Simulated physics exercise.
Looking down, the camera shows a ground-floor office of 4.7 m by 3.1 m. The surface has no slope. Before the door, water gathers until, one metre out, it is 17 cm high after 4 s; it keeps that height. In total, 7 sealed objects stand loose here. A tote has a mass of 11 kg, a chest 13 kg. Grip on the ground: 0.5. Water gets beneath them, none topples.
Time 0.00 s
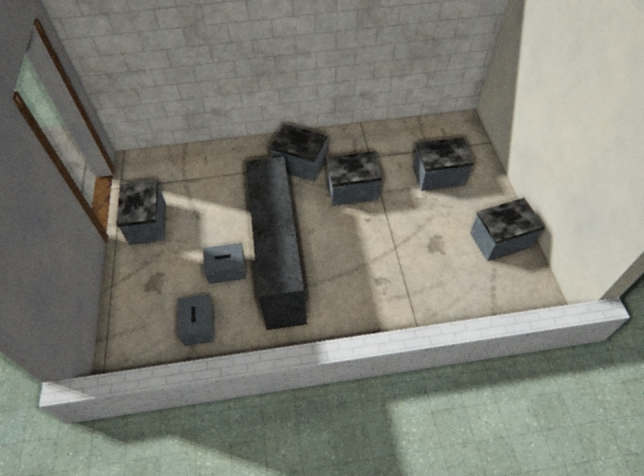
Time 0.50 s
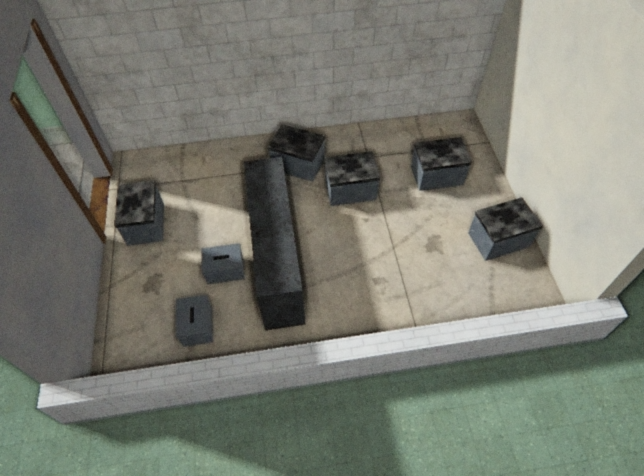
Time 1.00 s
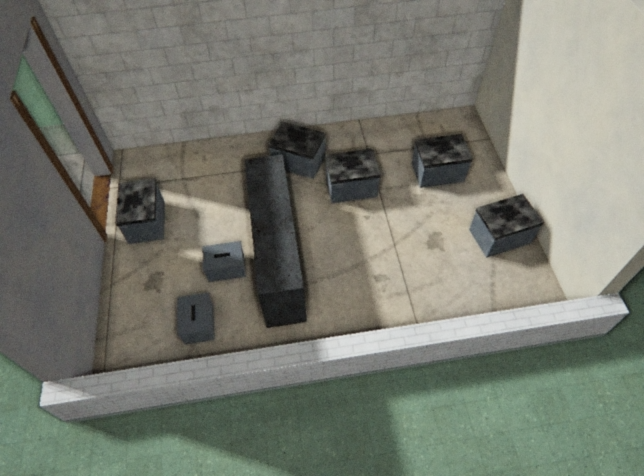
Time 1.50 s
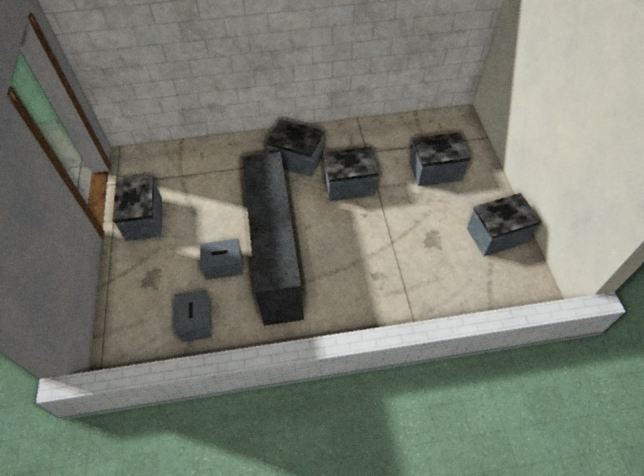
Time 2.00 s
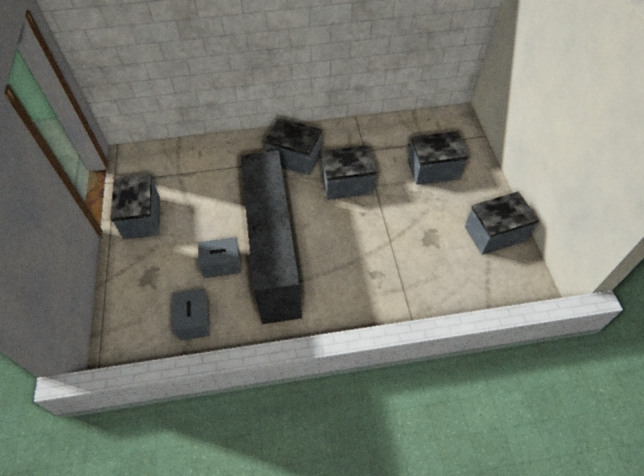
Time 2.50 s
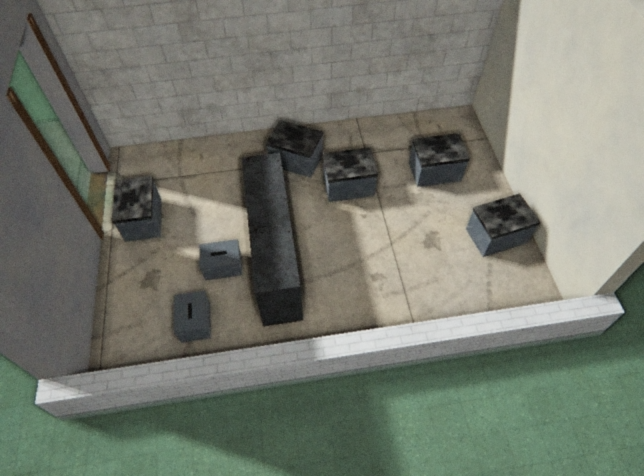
A long dark block stands in the middle of a small office with a tan floor and pale brick walls, seen from high above, with green ground outside. Two small grey totes sit to its left near a black-topped box by the brown-framed doorway, and four more dark-topped boxes stand behind it and to the right. Nothing inside moves, while the view jitters very slightly.
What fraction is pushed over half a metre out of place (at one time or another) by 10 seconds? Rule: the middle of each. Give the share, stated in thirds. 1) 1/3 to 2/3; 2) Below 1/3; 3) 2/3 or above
Option 2: Below 1/3.
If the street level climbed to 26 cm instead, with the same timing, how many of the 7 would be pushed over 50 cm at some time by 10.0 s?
Then the count would be 6.
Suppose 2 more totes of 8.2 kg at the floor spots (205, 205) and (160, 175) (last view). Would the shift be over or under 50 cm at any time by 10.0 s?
Note: Item 1 below threshold; item 2 above threshold.
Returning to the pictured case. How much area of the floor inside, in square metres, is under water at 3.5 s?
About 1.5 m2 is covered.
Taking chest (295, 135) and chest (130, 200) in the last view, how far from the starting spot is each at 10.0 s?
They sit 200 cm and 100 cm away, in the order given.
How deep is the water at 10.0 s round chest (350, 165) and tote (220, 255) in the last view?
Close to 4 and 7 centimetres.
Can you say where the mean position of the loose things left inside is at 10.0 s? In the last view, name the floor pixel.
Mean position approx. (351, 222).
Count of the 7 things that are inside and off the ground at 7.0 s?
Total: 0.
After 3.5 s 0 of 7 are over 50 cm from their spots; 0 afloat.
After 4.5 s 0 of 7 are over 50 cm from their spots; 0 afloat.
After 7.0 s 2 of 7 are over 50 cm from their spots; 0 afloat.
After 10.0 s 2 of 7 are over 50 cm from their spots, and 2 have been at some point; 2 afloat.
